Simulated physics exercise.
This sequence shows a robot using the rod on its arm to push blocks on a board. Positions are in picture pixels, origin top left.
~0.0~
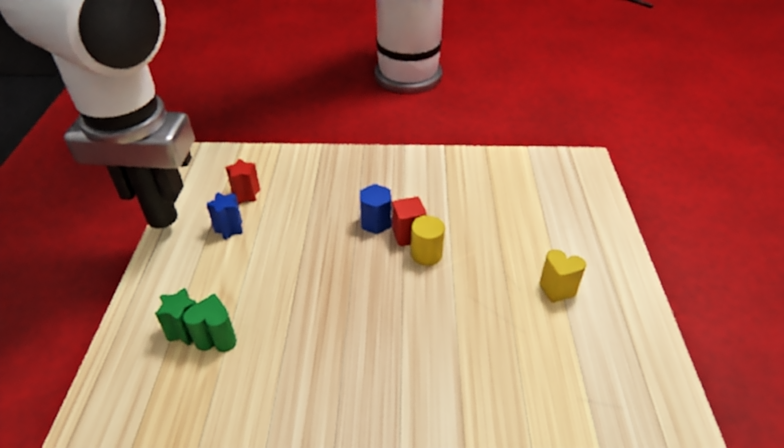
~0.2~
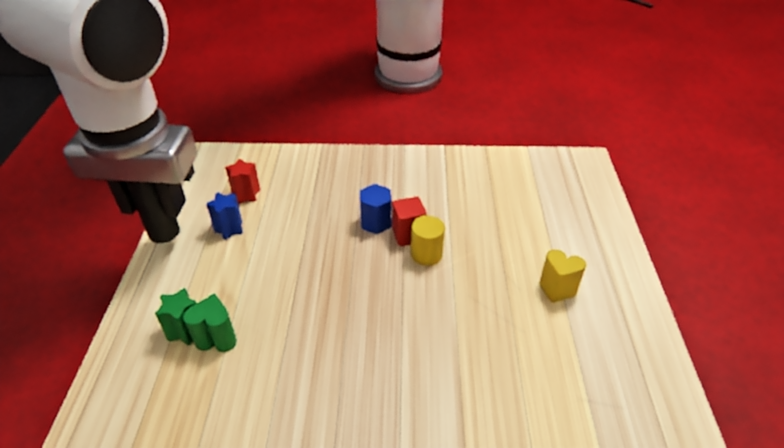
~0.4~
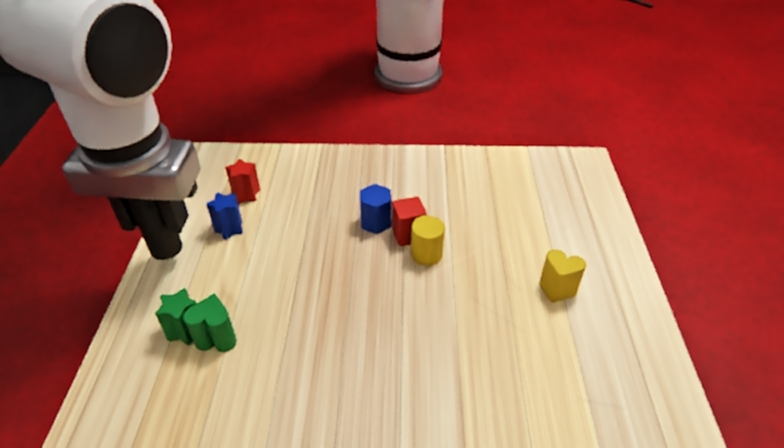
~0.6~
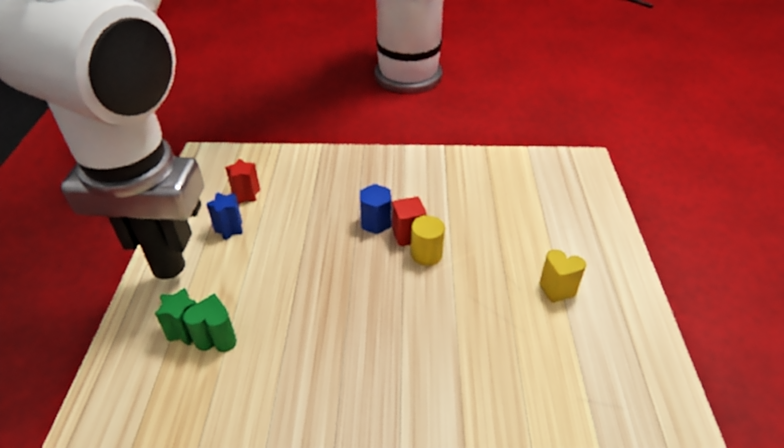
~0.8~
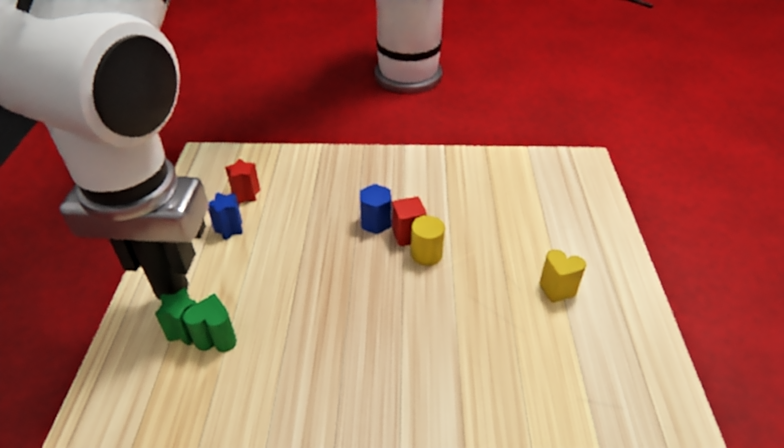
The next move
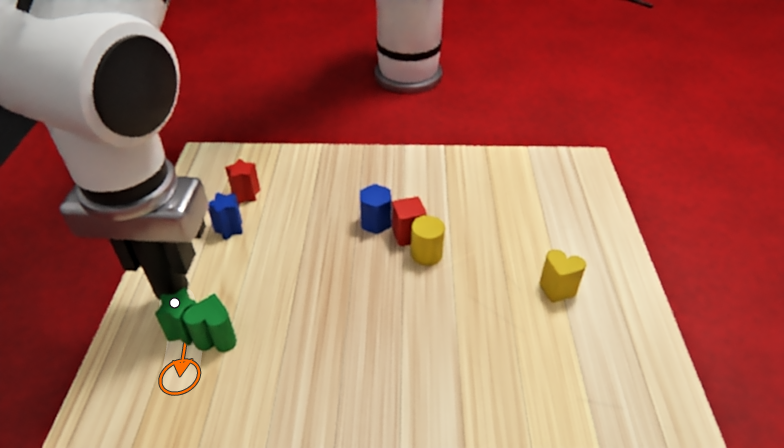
In this clip, a robot arm with a dark rod moves steadily down the left side of a wooden board, from beside the blue star block to the green star and heart blocks, while all the colored blocks stay still.
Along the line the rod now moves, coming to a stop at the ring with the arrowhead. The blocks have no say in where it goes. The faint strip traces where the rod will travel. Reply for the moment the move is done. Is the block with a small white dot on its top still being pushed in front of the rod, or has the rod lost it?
Answer: Still ahead.
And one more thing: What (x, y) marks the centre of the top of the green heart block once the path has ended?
Just about (221, 329).
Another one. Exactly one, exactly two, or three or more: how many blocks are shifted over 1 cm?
Blocks displaced: 2.
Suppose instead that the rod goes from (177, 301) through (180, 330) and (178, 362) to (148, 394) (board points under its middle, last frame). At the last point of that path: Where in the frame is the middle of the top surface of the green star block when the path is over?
(175, 372)
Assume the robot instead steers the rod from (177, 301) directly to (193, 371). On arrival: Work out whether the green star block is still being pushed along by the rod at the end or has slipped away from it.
As far as I can tell, the green star block is still leading the way in front of the rod.
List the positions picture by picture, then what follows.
The first frame shows tip of the rod (163, 219), middles of tops, green star block (175, 303), green heart block (207, 311).
The second frame shows rod (165, 233), nothing pushed.
The third frame shows rod (167, 249), nothing pushed.
The fourth frame shows rod (169, 268), nothing pushed.
The fifth frame shows rod (172, 289), green star block (175, 303), green heart block (207, 311).
The line goes from (177, 301) by way of (185, 335) to (180, 377); the dot is on the green star block.
The first path, step by step. Halfway along, rod (180, 323); green star block (180, 333); green heart block (220, 327), turned 50° anticlockwise.
At the end, rod (174, 365); green star block (178, 377); green heart block (221, 329), turned 55° anticlockwise.
